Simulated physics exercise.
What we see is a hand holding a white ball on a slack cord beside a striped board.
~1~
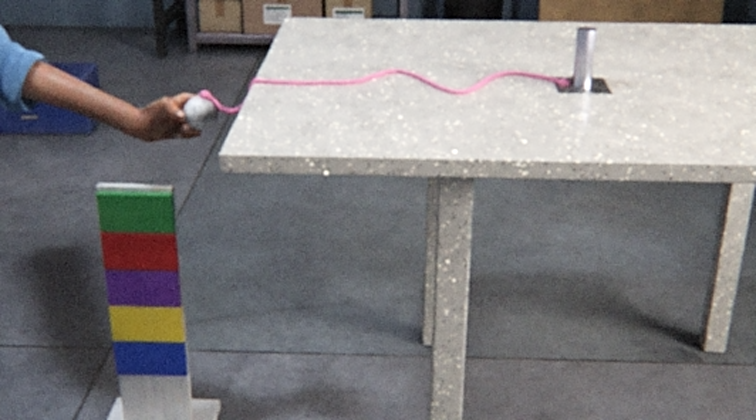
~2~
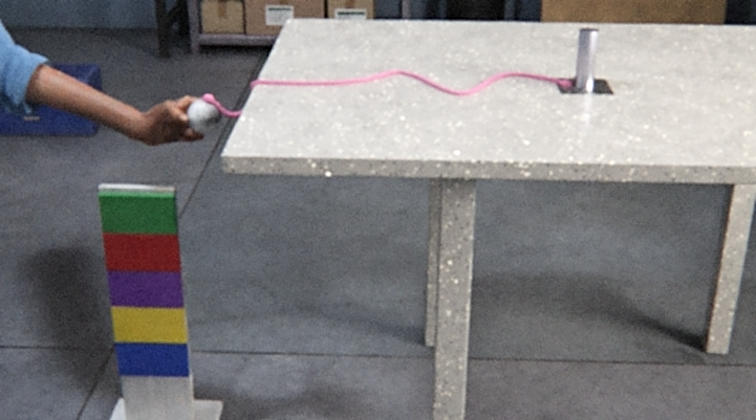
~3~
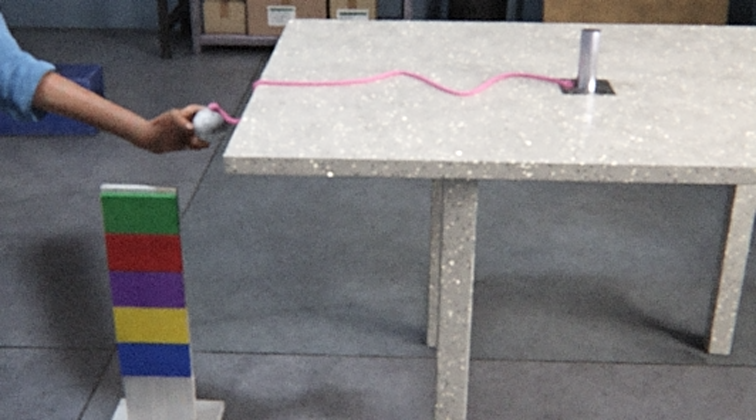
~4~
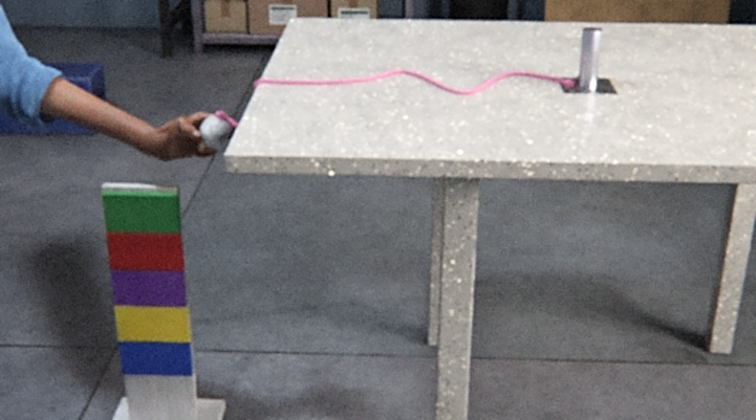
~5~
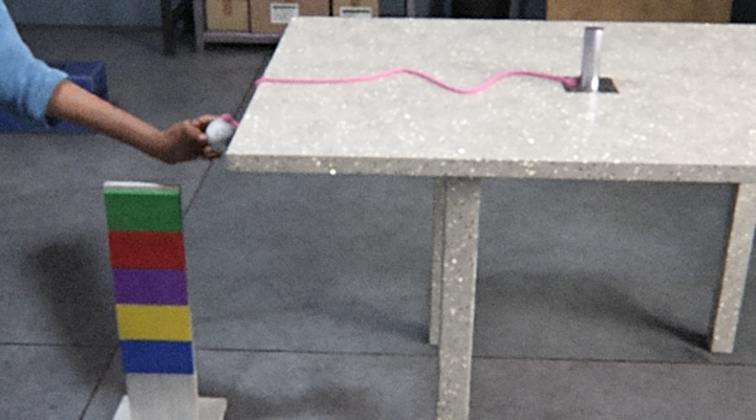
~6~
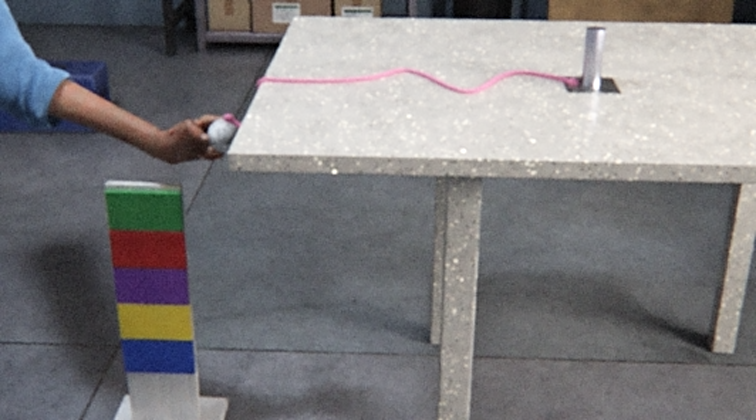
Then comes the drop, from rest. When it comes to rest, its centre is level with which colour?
The red one.
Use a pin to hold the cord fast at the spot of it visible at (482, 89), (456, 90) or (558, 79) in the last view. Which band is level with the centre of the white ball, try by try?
Green, then green, then red.
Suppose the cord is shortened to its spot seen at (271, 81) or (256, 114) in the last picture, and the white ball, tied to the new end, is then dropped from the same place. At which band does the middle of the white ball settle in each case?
First try: None, it hangs higher; second try: Green.
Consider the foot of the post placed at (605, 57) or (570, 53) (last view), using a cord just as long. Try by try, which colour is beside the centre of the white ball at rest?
The first case gives green, the second gives red.
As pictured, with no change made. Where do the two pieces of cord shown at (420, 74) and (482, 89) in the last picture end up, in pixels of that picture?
First one: (344, 80); second one: (439, 82).
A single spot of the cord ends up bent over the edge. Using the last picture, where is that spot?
In the last picture it is at roughly (356, 80).
A little later, ball near (237, 235); level with red.
Next, ball near (292, 253); level with red.
Later still, ball near (261, 253); level with red.
When it is over, ball near (267, 254); level with red. The red one.
